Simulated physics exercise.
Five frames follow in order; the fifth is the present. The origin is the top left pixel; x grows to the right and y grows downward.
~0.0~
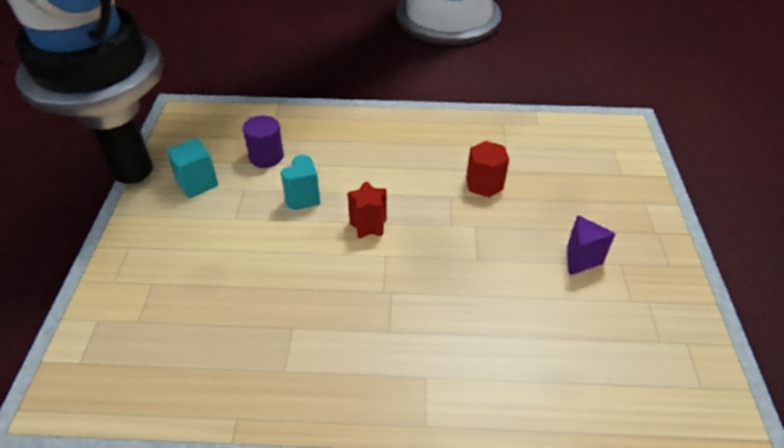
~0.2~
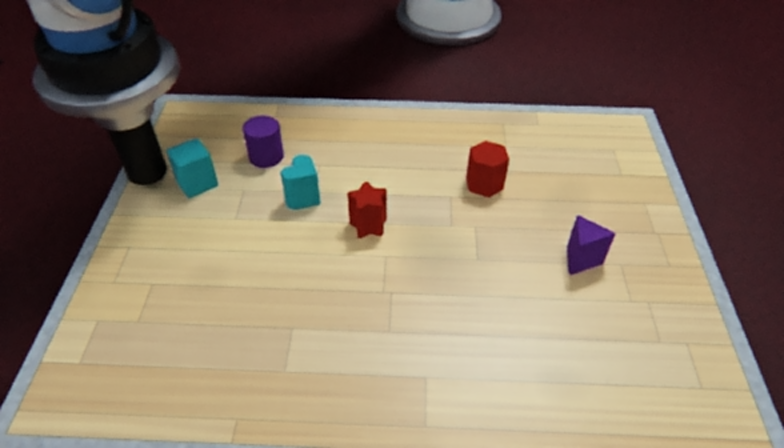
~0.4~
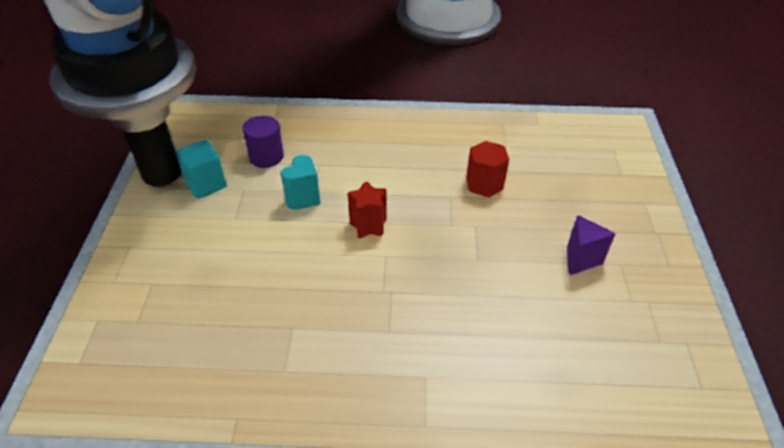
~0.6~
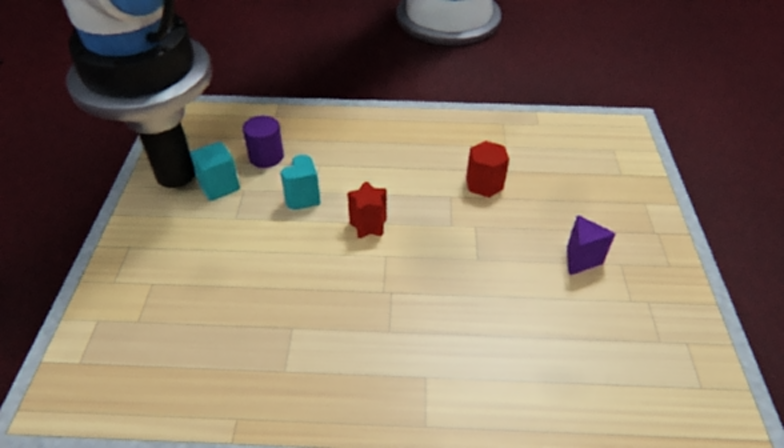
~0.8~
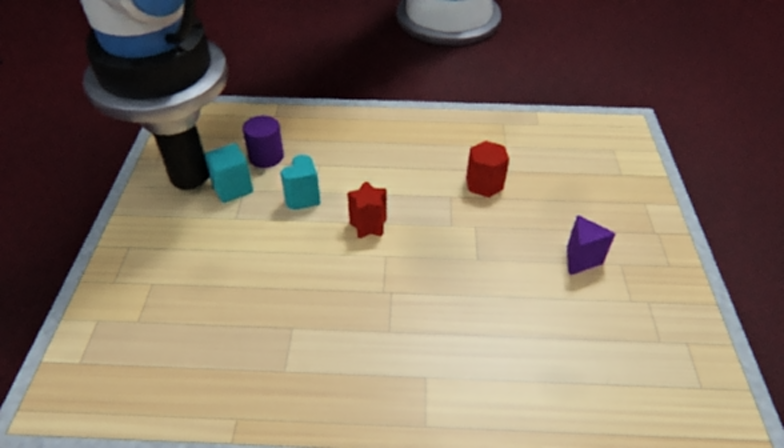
A robotic arm with a black stick moves right across a wooden board, nudging a turquoise cube past other coloured blocks.
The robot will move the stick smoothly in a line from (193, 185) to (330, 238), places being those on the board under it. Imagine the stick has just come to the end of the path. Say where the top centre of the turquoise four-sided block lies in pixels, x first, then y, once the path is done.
Its top centre is at about (301, 166).
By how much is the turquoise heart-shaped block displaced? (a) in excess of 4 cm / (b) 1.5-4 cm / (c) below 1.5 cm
b.
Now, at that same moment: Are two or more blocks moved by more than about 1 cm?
That would be a yes.
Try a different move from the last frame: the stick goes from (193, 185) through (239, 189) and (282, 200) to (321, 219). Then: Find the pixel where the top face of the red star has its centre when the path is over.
About (394, 203).
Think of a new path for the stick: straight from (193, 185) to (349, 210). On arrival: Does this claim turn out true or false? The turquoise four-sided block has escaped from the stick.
This is false.
On the path given first. One third of the way, stick at (236, 194); turquoise four-sided block at (275, 163), turned 40° anticlockwise; turquoise heart-shaped block at (307, 167).
Two thirds of the way, stick at (281, 211); turquoise four-sided block at (300, 166); turquoise heart-shaped block at (334, 165), turned 15° anticlockwise.
At the end, stick at (329, 229); turquoise four-sided block at (301, 166), turned 125° anticlockwise; turquoise heart-shaped block at (335, 165), turned 15° anticlockwise; red star in place.
